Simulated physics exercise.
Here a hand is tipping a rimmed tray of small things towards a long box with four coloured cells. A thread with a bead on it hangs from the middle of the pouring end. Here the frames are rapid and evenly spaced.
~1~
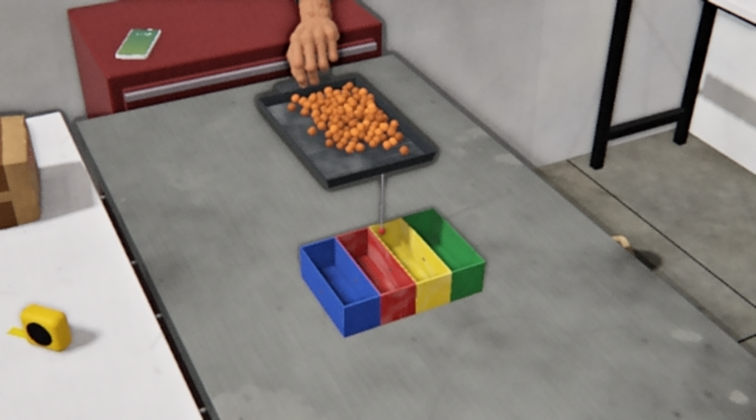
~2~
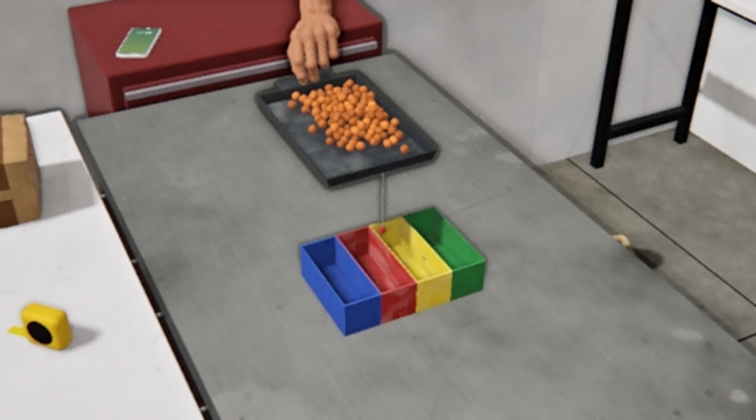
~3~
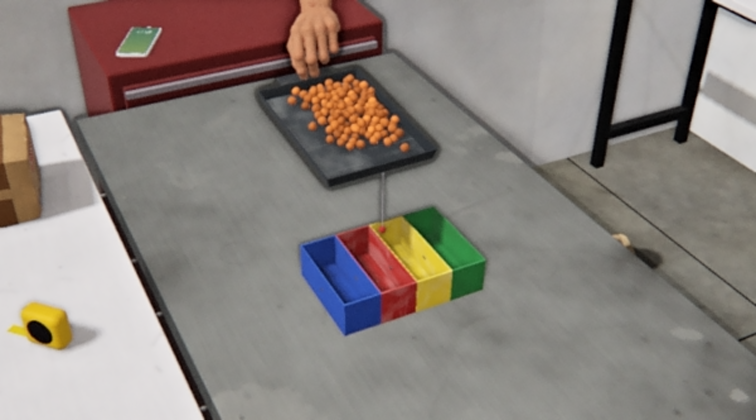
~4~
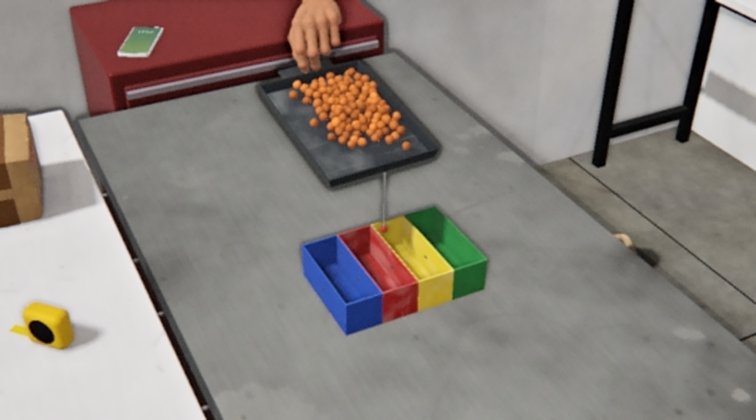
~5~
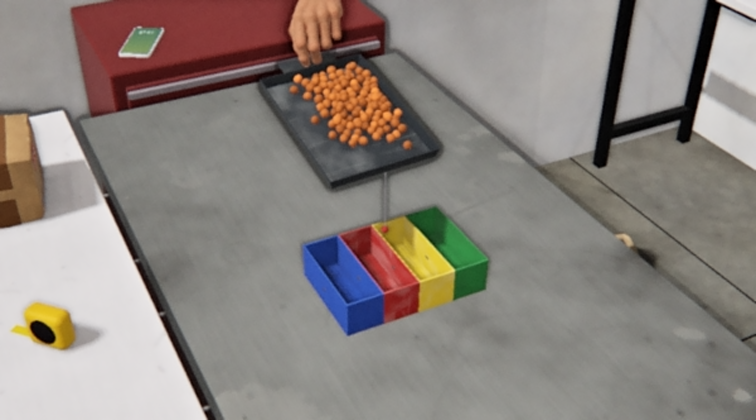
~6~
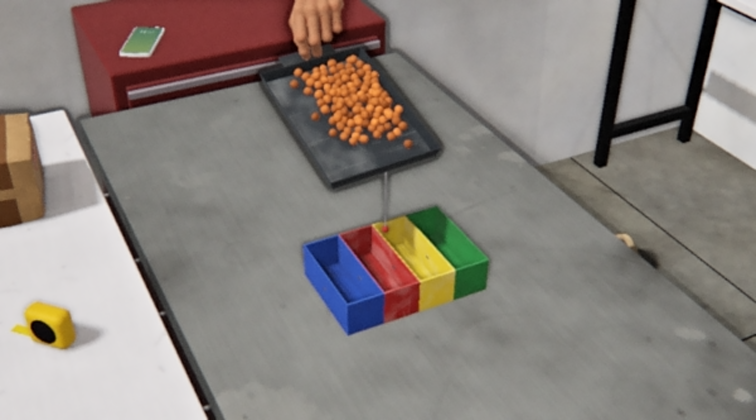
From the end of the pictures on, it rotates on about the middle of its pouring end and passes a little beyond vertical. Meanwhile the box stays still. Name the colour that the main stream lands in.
Blue.
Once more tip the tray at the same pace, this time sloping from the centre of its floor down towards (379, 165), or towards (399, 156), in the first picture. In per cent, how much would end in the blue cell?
The first gives 10 %, the second 0 %.
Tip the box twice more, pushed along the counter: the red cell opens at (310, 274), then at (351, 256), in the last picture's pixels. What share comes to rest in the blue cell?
Trial 1 around 0 percent, trial 2 around 40 percent.
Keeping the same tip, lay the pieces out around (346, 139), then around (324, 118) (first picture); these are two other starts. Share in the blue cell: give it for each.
It's 50 percent the first time and 50 percent the second.
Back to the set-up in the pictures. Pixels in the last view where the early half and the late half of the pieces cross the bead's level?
First roughly (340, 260), then roughly (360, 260).
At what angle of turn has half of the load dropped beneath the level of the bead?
Angle: Close to 105°.
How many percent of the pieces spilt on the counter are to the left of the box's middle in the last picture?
Near 90 in a hundred.
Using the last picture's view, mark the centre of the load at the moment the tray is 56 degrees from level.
Mark it at roughly (361, 145) in the final frame.
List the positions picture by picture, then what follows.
The first picture shows corners of the pouring end (329, 178) and (432, 150), level; middle of the load (352, 116), coated peanuts; bead on its thread (382, 231); blue cell (362, 313); red cell (398, 302); yellow cell (433, 290); green cell (467, 279).
The second picture shows corners of the pouring end (329, 177) and (433, 149), level; middle of the load (352, 114).
The third picture shows corners of the pouring end (329, 177) and (433, 148), tipped barely, lowest at the left corner; middle of the load (352, 111).
The fourth picture shows corners of the pouring end (331, 178) and (434, 147), tipped a little, lowest at the left corner; middle of the load (354, 106).
The fifth picture shows corners of the pouring end (332, 179) and (436, 147), tipped a little, lowest at the left corner; middle of the load (355, 103).
The sixth picture shows corners of the pouring end (333, 180) and (436, 147), tipped a little, lowest at the left corner; middle of the load (355, 99); blue cell (366, 311); red cell (402, 299); yellow cell (437, 288); green cell (471, 277).
Just after the last frame, tray tipped steeply; almost all on the tray; just a few in the blue cell; just a few in the yellow cell; just a few falling or outside the box.
A moment on, tray tipped right over; the larger part on the tray; about a tenth in the blue cell; just a few in the red cell; just a few in the yellow cell; just a few in the green cell; just a few falling or outside the box.
Further on, tray tipped past a quarter turn; roughly half in the blue cell; roughly a quarter in the red cell; about a tenth in the yellow cell; just a few in the green cell; about a tenth falling or outside the box.
When it is over, tray tipped past a quarter turn; roughly half in the blue cell; roughly a quarter in the red cell; about a tenth in the yellow cell; just a few in the green cell; about a tenth outside the box.
